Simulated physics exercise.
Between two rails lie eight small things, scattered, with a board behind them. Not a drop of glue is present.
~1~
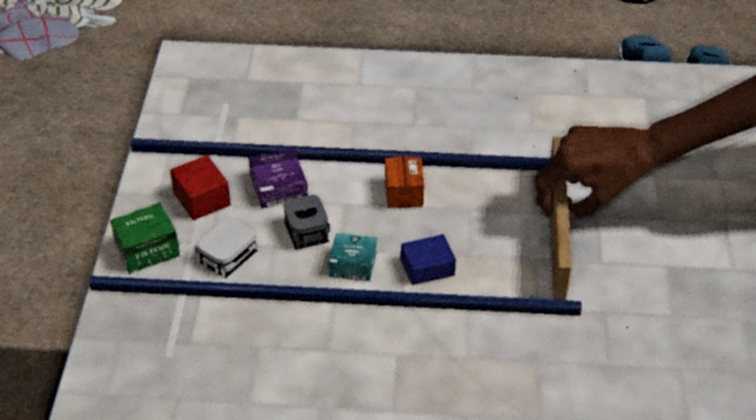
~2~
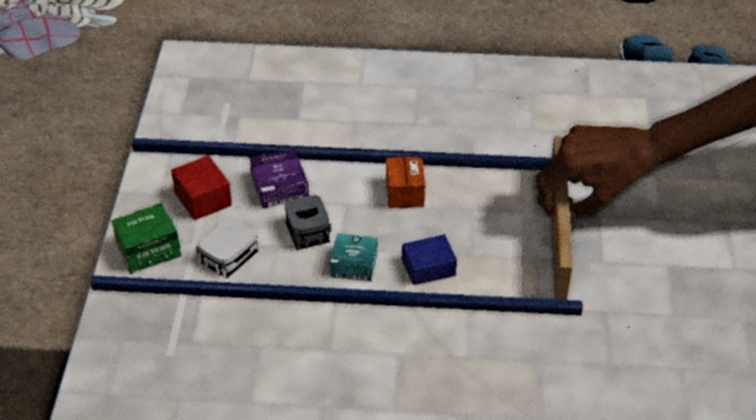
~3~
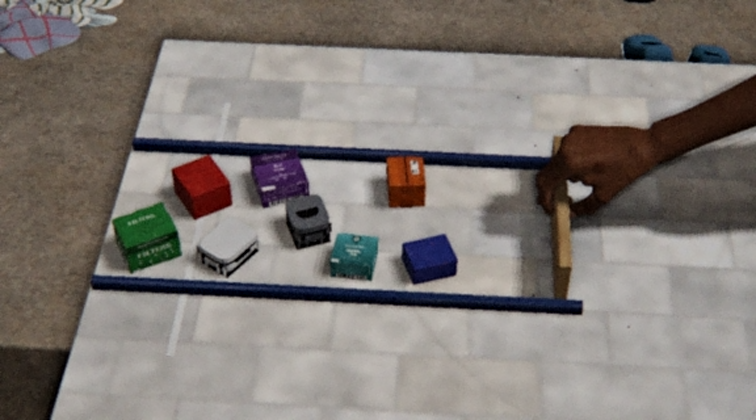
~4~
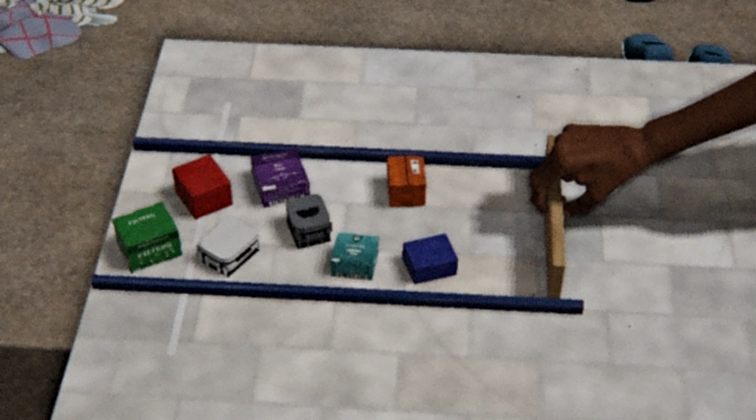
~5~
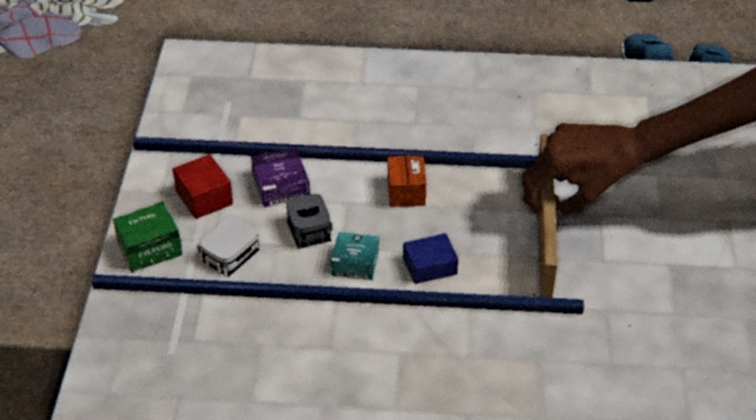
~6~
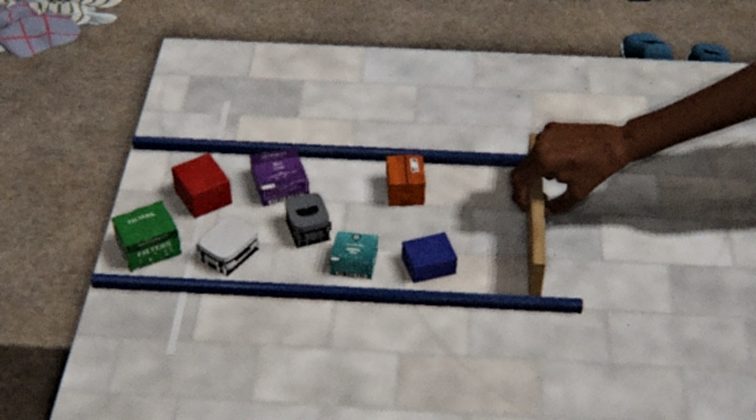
On a pale, brick-patterned board laid over a brown carpet, seen from above at an angle, two dark blue rails run across. Between them sit green, red, white, purple, grey, teal, orange and blue objects, with a hand gripping an upright wooden board at the right. The hand first stays nearly still, then slides the board slightly left, while the objects and view stay put.
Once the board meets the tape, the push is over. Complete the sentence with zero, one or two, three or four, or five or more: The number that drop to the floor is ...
The number that drop to the floor is one or two.
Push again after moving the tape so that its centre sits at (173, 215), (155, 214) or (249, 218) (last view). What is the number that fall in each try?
It would be 3, then 5, then 1.
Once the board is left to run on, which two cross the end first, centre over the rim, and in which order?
Order: Green box, white case.
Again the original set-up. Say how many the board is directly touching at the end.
Count recorded: 3.
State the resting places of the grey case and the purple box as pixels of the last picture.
First object: (183, 206); second object: (152, 160).
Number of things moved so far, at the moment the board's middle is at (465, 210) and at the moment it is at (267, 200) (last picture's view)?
Up to then 0, and up to the other point 8.
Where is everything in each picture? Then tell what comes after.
The first frame shows green box (145, 238); red block (200, 188); white case (227, 248); board (559, 217); tape (200, 218).
The second frame shows red block (202, 187); board (560, 217).
The third frame shows white case (229, 248); orange box (406, 182).
The fourth frame shows green box (147, 237); grey case (308, 222).
The fifth frame shows red block (203, 186); blue block (430, 258).
The sixth frame shows green box (146, 236); red block (202, 185); white case (229, 246); board (535, 213); tape (201, 216).
Soon after, none off yet; green box at rest near (146, 236); red block at rest near (202, 185); white case at rest near (229, 246).
After that, none off yet; green box at rest near (146, 236); red block at rest near (202, 185); white case moving near (220, 246).
And then, none off yet; green box displaced about its own width near (98, 229); red block displaced about its own width near (166, 191); white case displaced well along near (142, 246).
In the end, the number that fall off is one or two; gone, white case and green box.
